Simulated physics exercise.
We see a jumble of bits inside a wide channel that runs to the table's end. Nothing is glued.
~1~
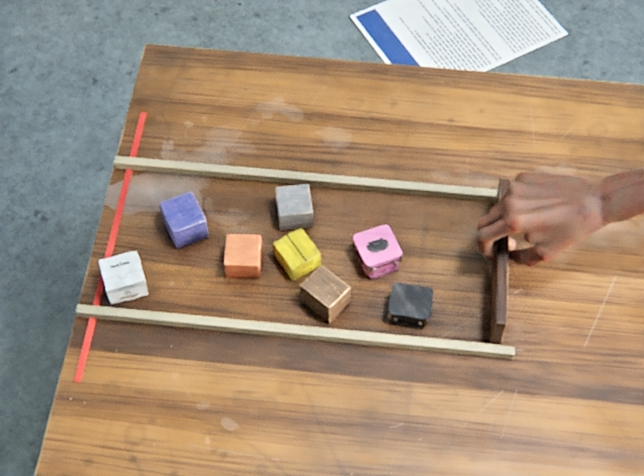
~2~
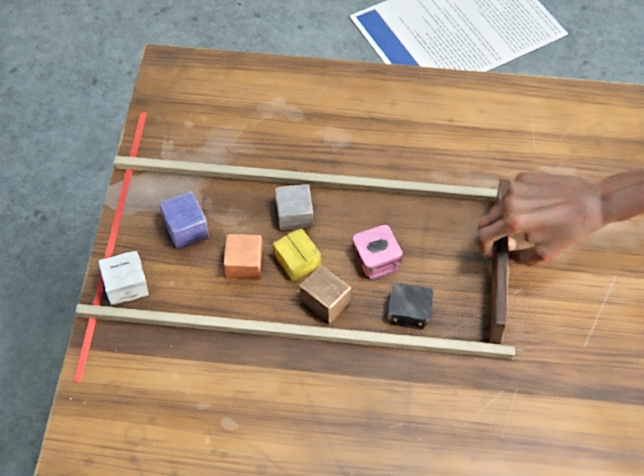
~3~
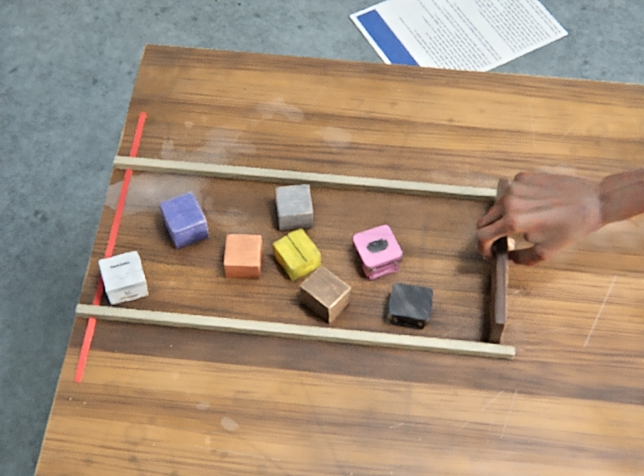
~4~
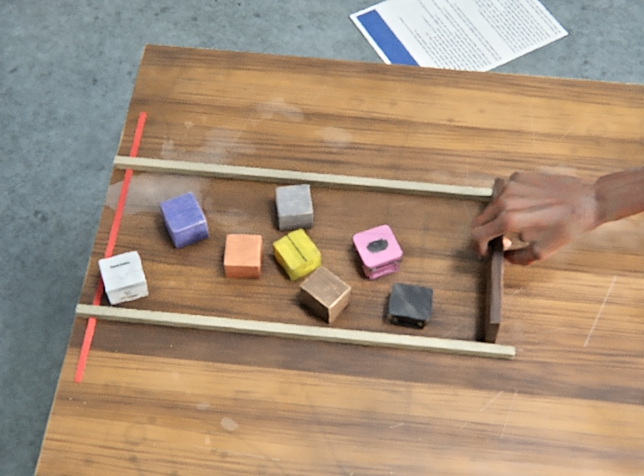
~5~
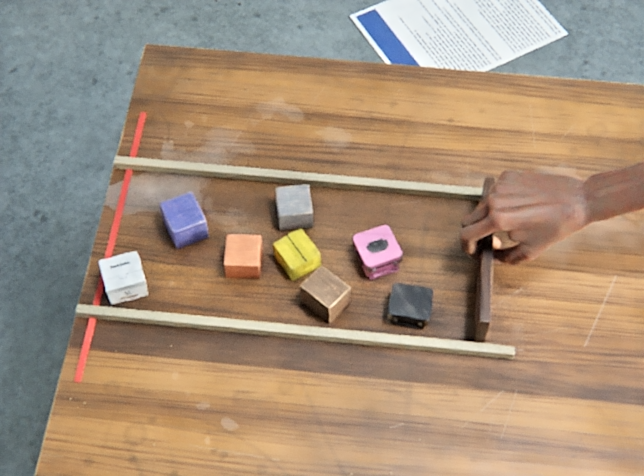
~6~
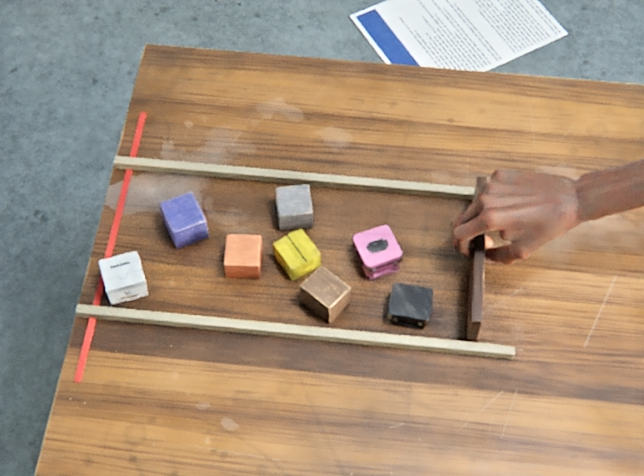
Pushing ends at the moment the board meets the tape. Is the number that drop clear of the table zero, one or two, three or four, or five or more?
Gone: Upward of four.
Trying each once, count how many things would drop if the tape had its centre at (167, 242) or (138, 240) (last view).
Ending up on the floor: First try 2, second try 5.
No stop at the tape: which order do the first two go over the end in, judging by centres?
White box, followed by orange block.
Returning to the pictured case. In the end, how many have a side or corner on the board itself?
In total, 2.
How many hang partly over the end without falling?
The total would be 2.
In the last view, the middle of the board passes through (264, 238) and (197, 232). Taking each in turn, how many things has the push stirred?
So 6, and at the other place 8.
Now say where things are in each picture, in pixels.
White box (124, 278); blue block (184, 220); orange block (243, 256); board (500, 260); tape (113, 237), in the first picture.
Blue block (184, 220); yellow box (297, 254), in the second picture.
Orange block (243, 256); pink case (377, 252), in the third picture.
White box (124, 278); brown block (325, 295), in the fourth picture.
Blue block (184, 220); grey block (294, 207), in the fifth picture.
White box (124, 278); blue block (184, 220); orange block (243, 256); board (477, 258); tape (113, 237), in the sixth picture.
Soon after, none off yet; white box at rest near (124, 278); blue block at rest near (184, 220); orange block moving near (232, 255).
At rest, the number that fall off is five or more; fallen, black case, brown block, yellow box, orange block, blue block and white box.
